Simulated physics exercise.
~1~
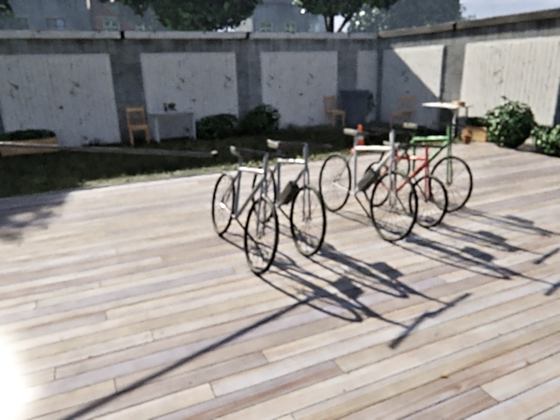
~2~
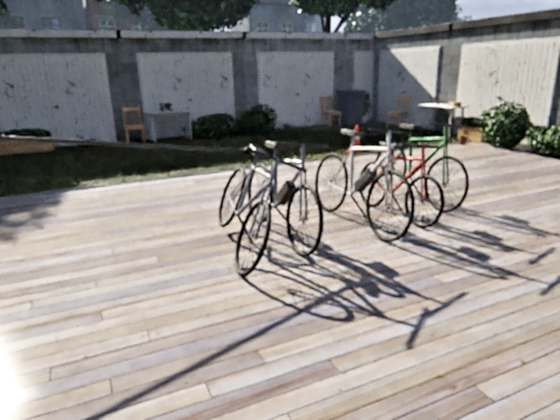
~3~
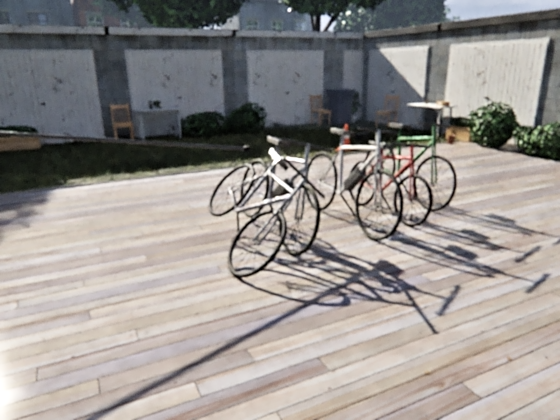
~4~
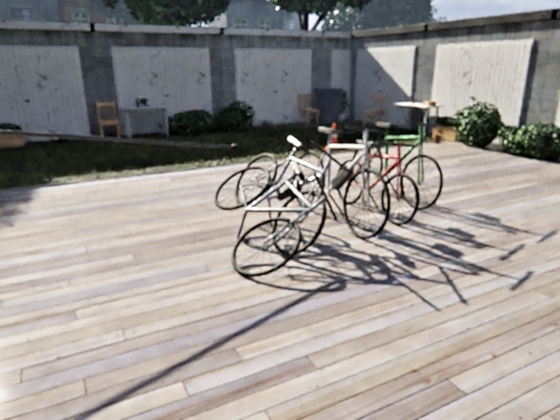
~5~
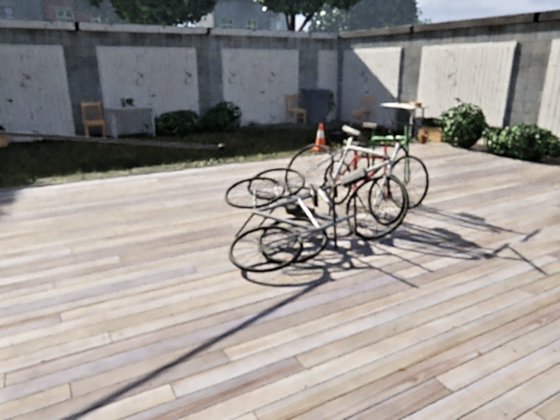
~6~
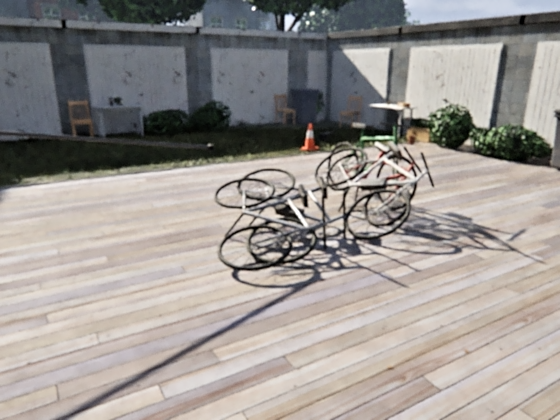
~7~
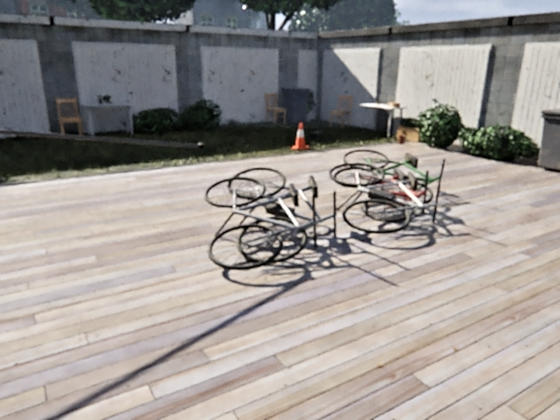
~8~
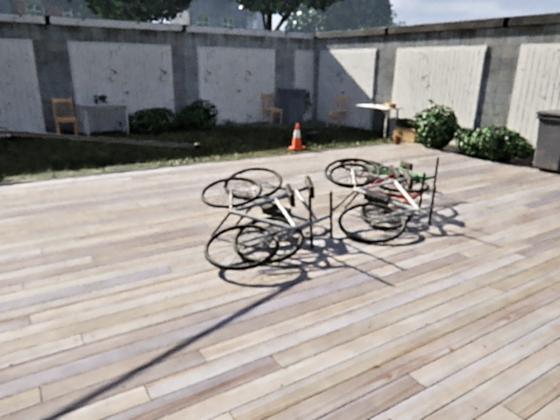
On a sunny wooden deck beside a concrete wall, a thin pole moved in from the left against the nearest of several parked bicycles. It tipped over, the others went down after it, the red and green ones among the last, and none stayed standing.
